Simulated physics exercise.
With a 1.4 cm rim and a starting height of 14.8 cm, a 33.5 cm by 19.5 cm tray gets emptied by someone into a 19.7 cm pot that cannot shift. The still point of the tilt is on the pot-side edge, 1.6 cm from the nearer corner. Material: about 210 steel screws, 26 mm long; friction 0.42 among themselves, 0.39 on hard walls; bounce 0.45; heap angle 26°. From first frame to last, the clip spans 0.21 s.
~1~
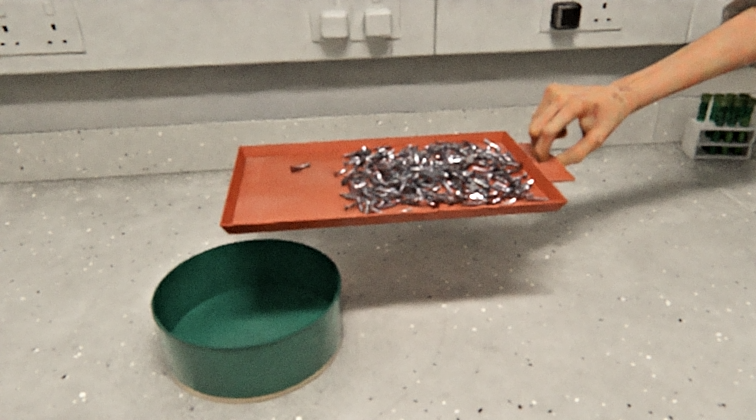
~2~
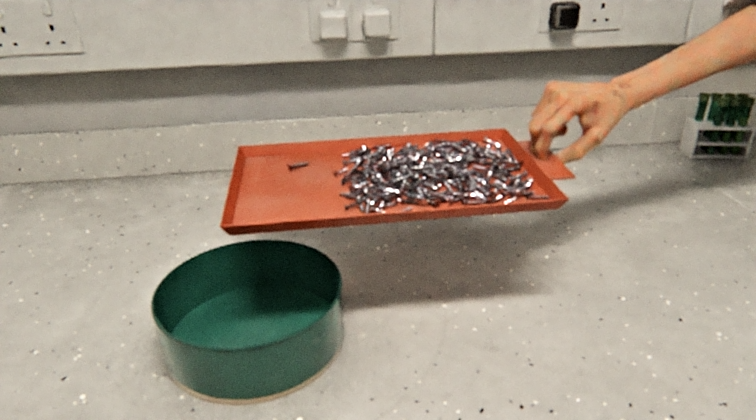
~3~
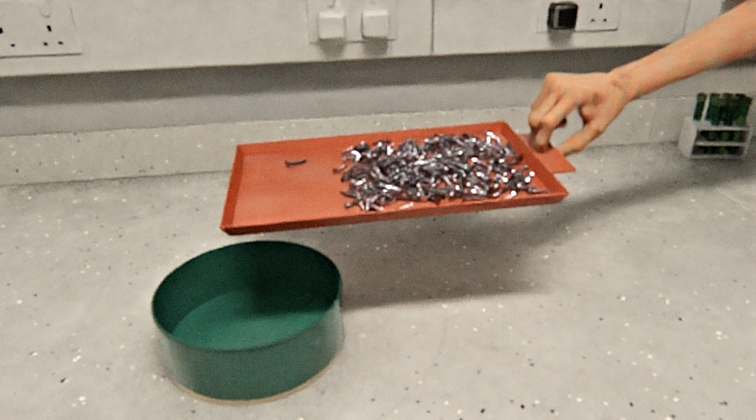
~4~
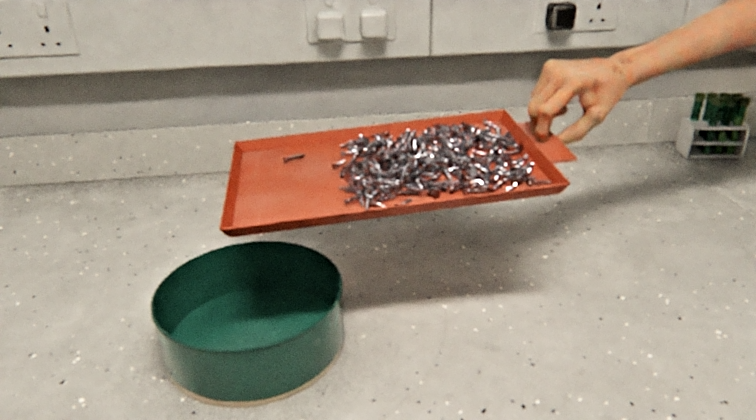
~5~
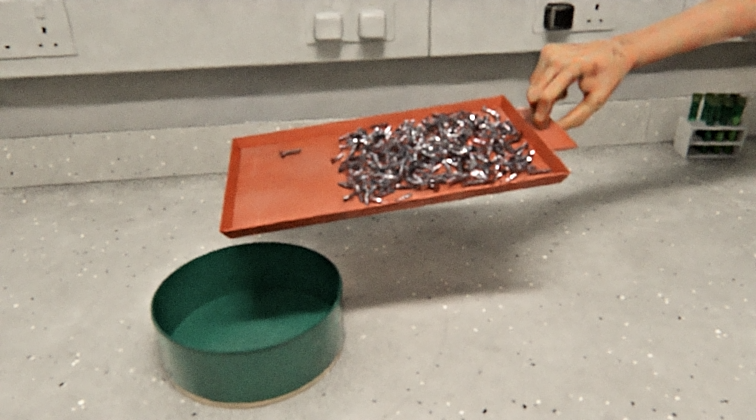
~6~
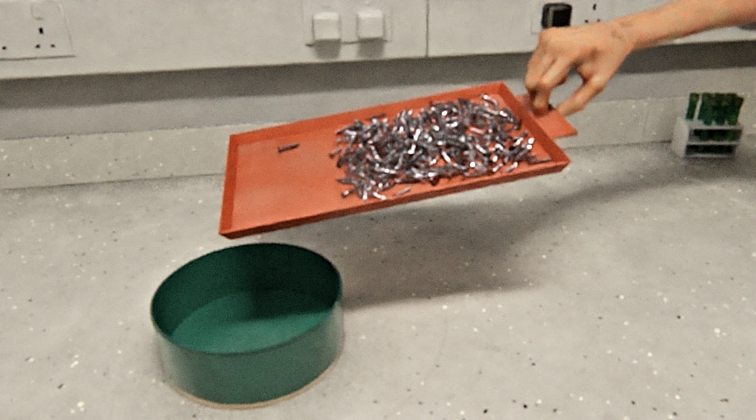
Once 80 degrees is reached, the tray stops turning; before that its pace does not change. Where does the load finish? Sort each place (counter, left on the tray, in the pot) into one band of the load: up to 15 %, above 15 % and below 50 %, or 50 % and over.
Counter: Between 15 and 50 %; tray: Up to 15 %; pot: 50 % and over.
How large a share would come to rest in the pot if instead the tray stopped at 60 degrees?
You'd end up with some 75 % in the pot.
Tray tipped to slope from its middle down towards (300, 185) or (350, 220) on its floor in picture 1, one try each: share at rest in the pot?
Estimate: Some 25 % and some 60 % respectively.
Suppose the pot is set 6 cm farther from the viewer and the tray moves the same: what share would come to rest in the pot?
About 10 %.
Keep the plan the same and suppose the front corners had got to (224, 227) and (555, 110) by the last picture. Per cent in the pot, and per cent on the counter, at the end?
That works out as pot 25 and counter 75.
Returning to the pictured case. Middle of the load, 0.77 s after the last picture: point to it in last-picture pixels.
Approx. (201, 316).
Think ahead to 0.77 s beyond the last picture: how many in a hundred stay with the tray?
Close to 25 in a hundred.
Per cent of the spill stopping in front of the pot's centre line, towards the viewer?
Near 100 in a hundred.
Then, 0.46 s after the last picture, tilt 44 degrees; the tray holds 100 %, the pot 0 %.
Then, 0.77 s after the last picture, tilt 66 degrees; the tray holds 25 %, the pot 35 %.
Then, 1.18 s after the last picture, tilt 80 degrees; the tray holds 0 %, the pot 75 %.
In the end, counter 25 %, tray 0 %, pot 75 %.
